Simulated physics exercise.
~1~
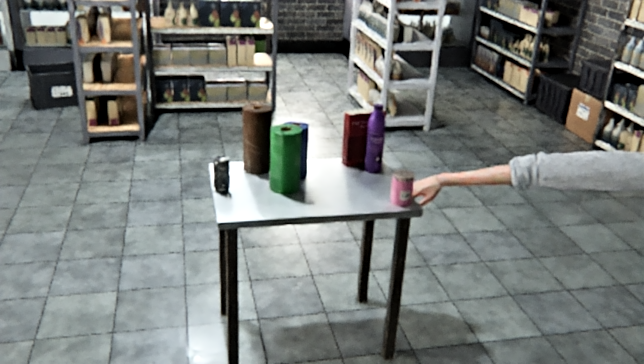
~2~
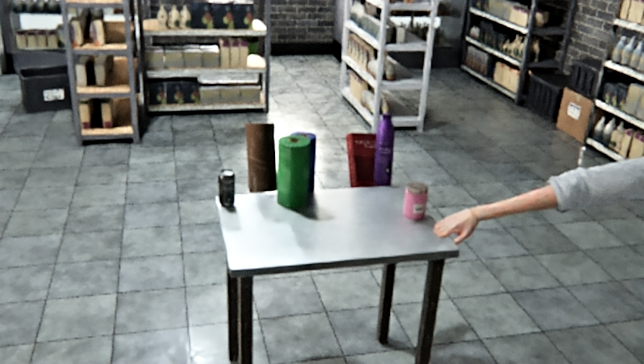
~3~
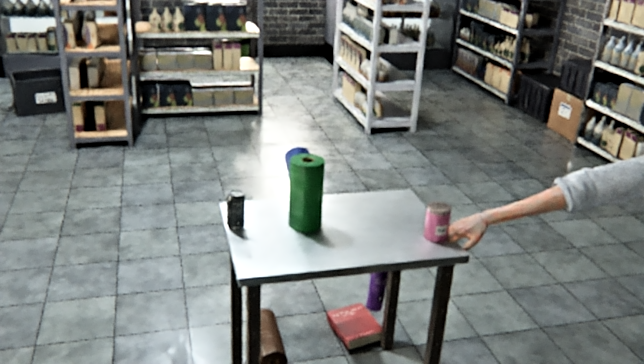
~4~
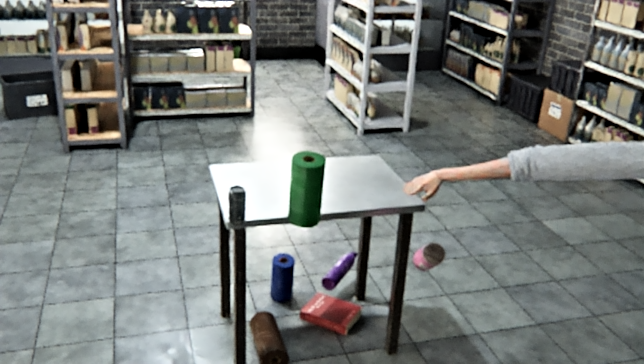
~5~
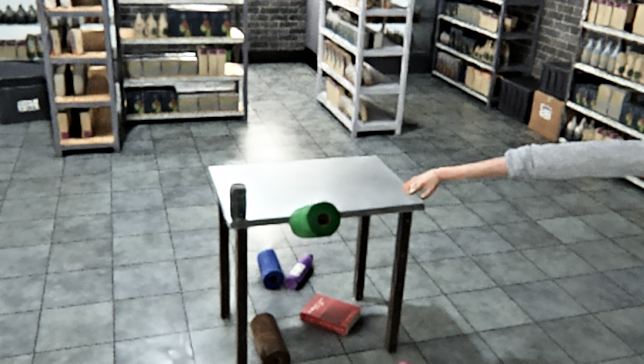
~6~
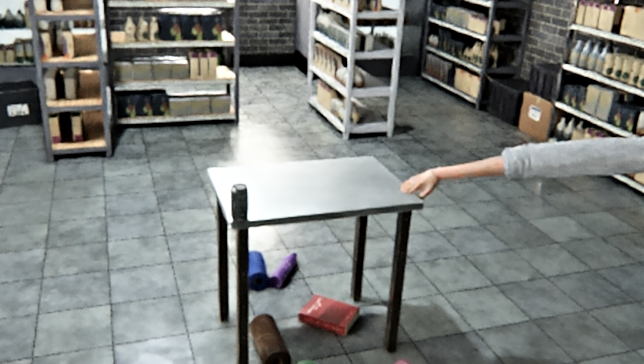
At the start, a hand holds the right side of a light table carrying rolls, a red book, a purple bottle, a pink jar and a grey can. The table moves towards the viewer, and the brown roll and red book lean at the far edge. They drop to the floor, along with the blue roll and purple bottle. The table then jerks back, and the pink jar falls off the right side while the green roll tips over the near edge. Finally, the fallen things lie on the floor, and only the grey can stays upright, at the tabletop's near left corner.
